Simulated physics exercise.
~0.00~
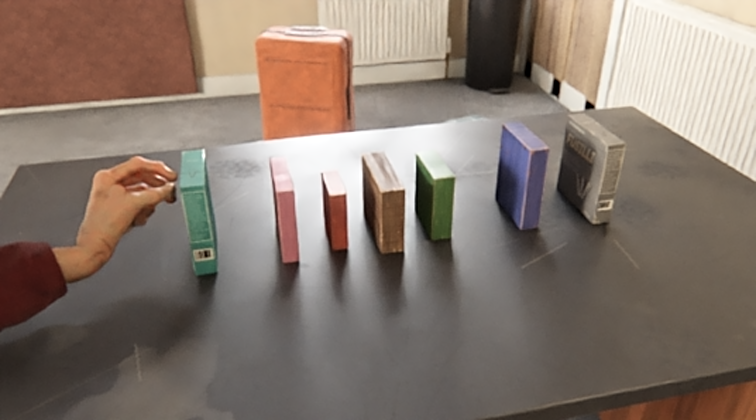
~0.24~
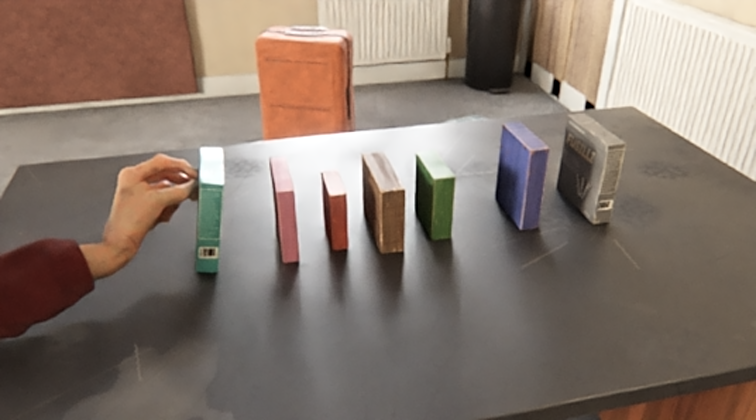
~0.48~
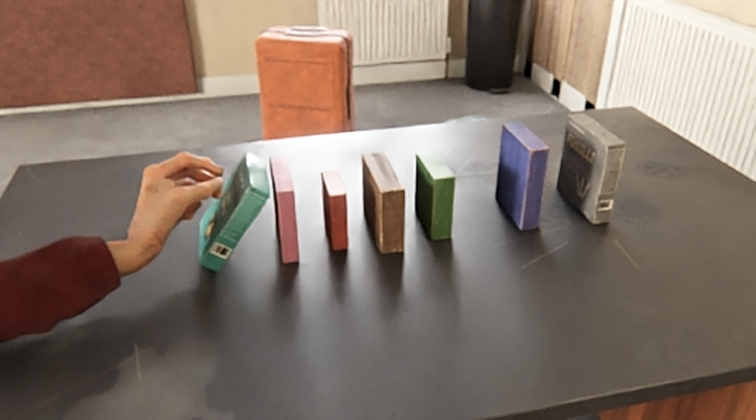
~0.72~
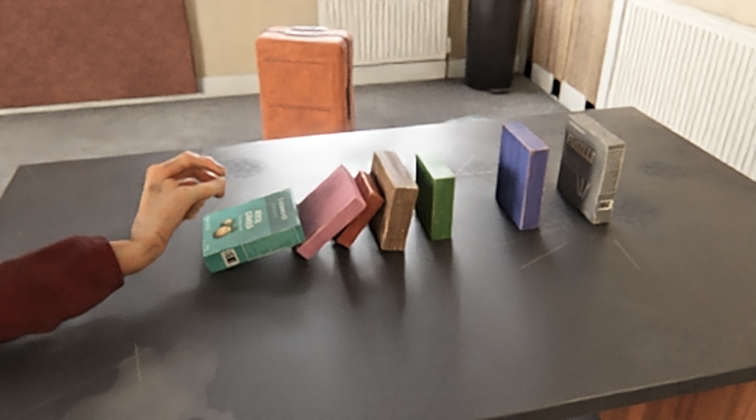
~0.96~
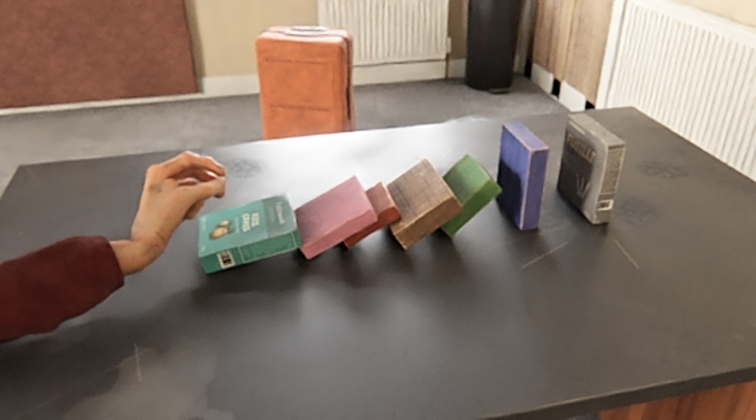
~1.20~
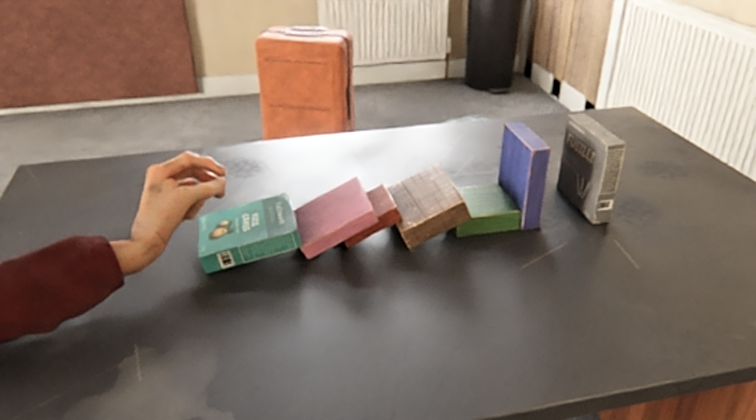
On a dark tabletop, a hand tipping a turquoise packet rightward, toppling four neighbours in turn while blue and grey ones stay standing.
